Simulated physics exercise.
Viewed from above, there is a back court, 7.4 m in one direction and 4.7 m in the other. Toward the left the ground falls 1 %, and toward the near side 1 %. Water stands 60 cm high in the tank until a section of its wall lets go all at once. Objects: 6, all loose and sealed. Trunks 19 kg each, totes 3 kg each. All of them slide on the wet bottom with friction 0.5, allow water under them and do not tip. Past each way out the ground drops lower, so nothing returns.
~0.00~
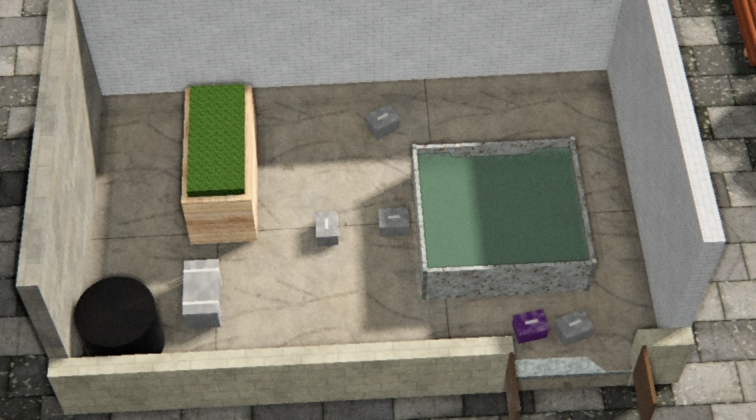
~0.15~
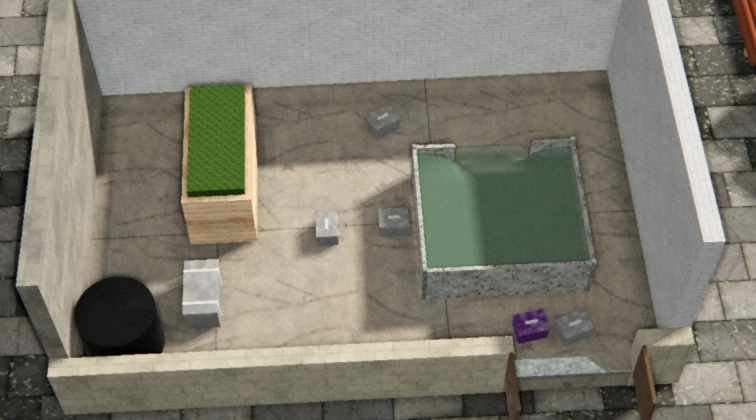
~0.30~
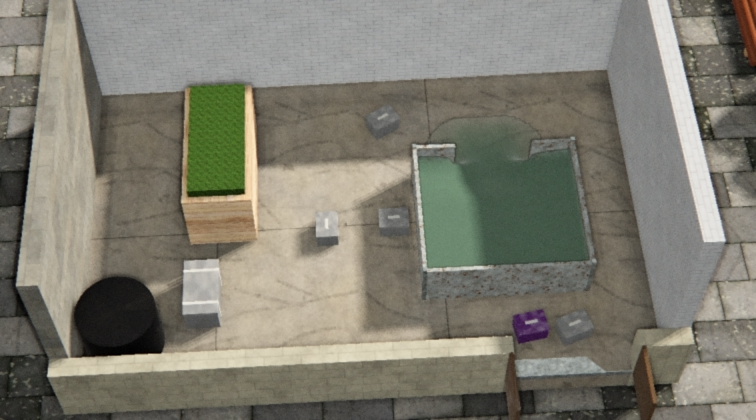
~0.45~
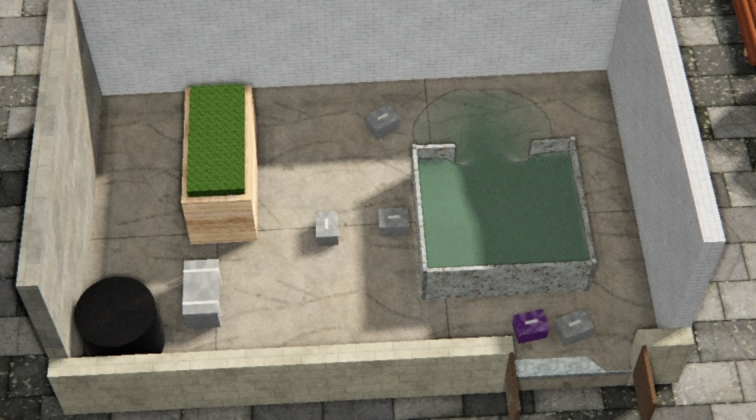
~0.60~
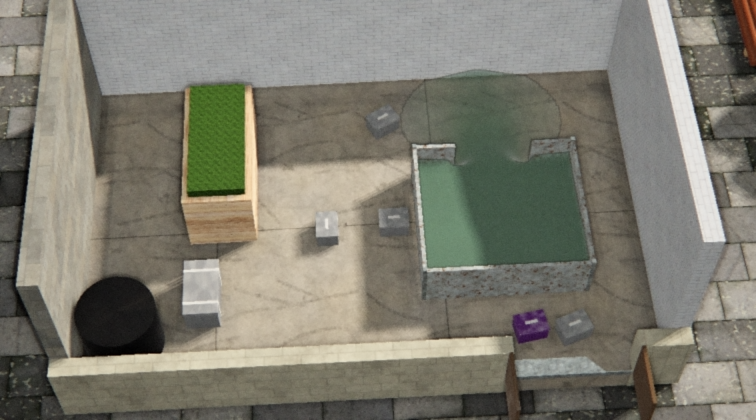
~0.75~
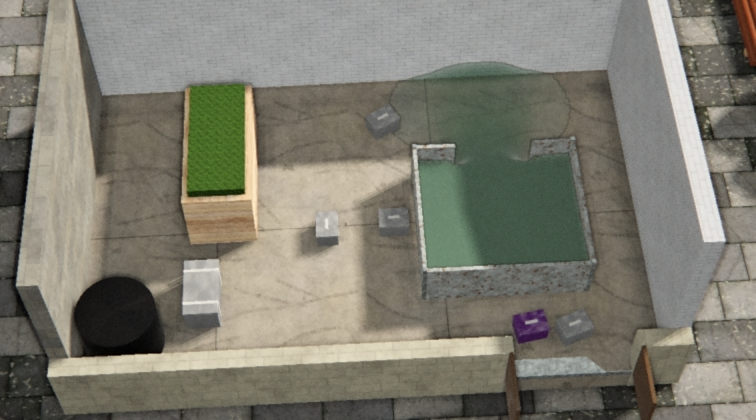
In a walled back court with scattered grey boxes and a purple one, green water slips through a gap in the far side of a stone basin and spreads across the paving to the back wall; the boxes stay still.
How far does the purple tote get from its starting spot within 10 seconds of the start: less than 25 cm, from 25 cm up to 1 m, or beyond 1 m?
It ends up between 25 cm and 1 m away.
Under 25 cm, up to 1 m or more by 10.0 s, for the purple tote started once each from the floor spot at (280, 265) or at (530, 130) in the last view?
From the first spot it goes a long way, and from the second it goes a long way.
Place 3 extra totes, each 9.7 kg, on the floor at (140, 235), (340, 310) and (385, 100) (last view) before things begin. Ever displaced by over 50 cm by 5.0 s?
Spot by spot, in turn: Falls short, falls short, exceeds it.
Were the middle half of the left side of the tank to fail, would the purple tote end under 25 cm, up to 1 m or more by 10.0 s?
If that happened, the purple tote winds up well away.
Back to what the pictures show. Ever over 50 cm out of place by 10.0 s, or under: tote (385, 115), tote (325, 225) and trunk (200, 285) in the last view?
The first topped the threshold, the second topped the threshold, and the third topped the threshold.
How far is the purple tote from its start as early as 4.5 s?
Displacement near 0 cm.
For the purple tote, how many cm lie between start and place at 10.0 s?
Measured offset: Near 50 cm.
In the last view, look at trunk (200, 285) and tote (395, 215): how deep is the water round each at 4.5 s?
First roughly 1 cm, second roughly 0 cm.
After 2.0 s the purple tote is near (532, 322), 0.0 m from its start, aground; 0 of 6 are out; 0 afloat.
After 4.5 s the purple tote is near (532, 322), 0.0 m from its start, aground; 0 of 6 are out; 1 afloat.
After 7.0 s the purple tote is near (507, 312), 0.3 m from its start, aground; 0 of 6 are out; 1 afloat.
After 10.0 s the purple tote is near (495, 309), 0.5 m from its start, afloat; 0 of 6 are out; 5 afloat.
